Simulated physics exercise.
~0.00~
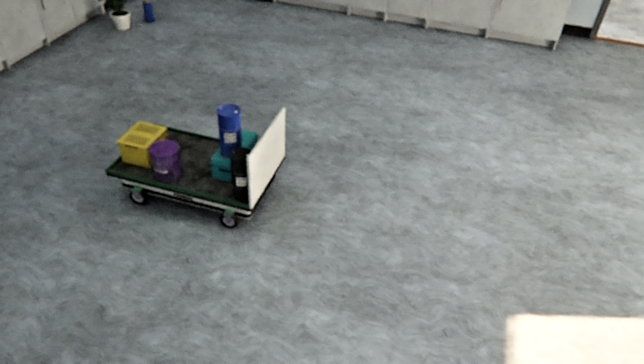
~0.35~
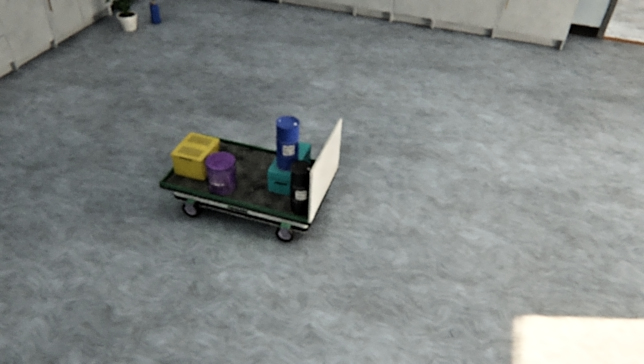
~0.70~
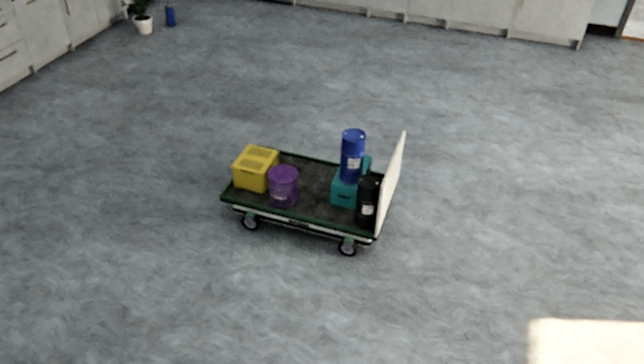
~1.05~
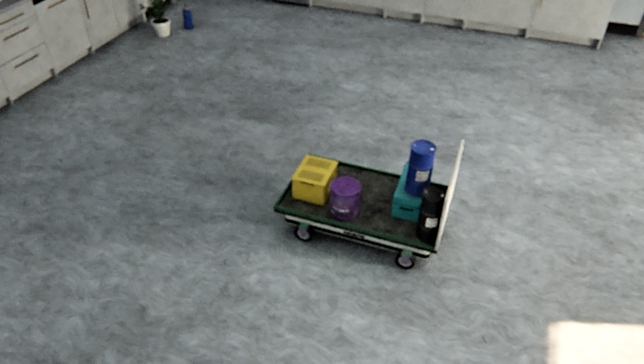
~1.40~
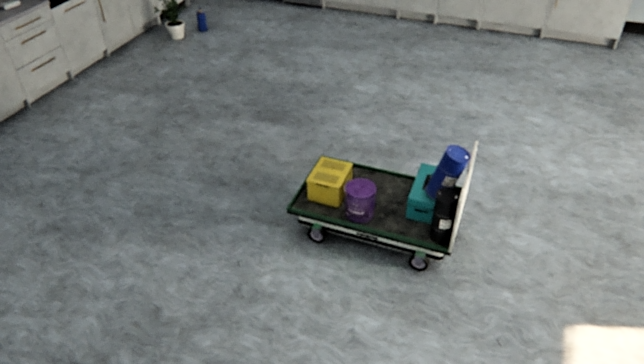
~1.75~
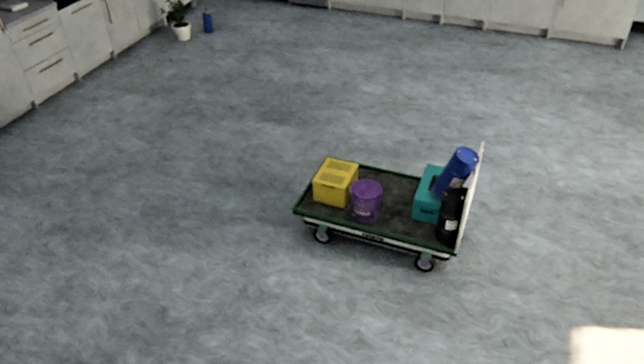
The clip shows a flat cart carrying a yellow tote, purple pail, turquoise toolbox, blue canister and black canister rightward across a grey floor. It comes to a stop, and the blue canister tips toward the upright end board and stays leaning, while the other items keep their places.
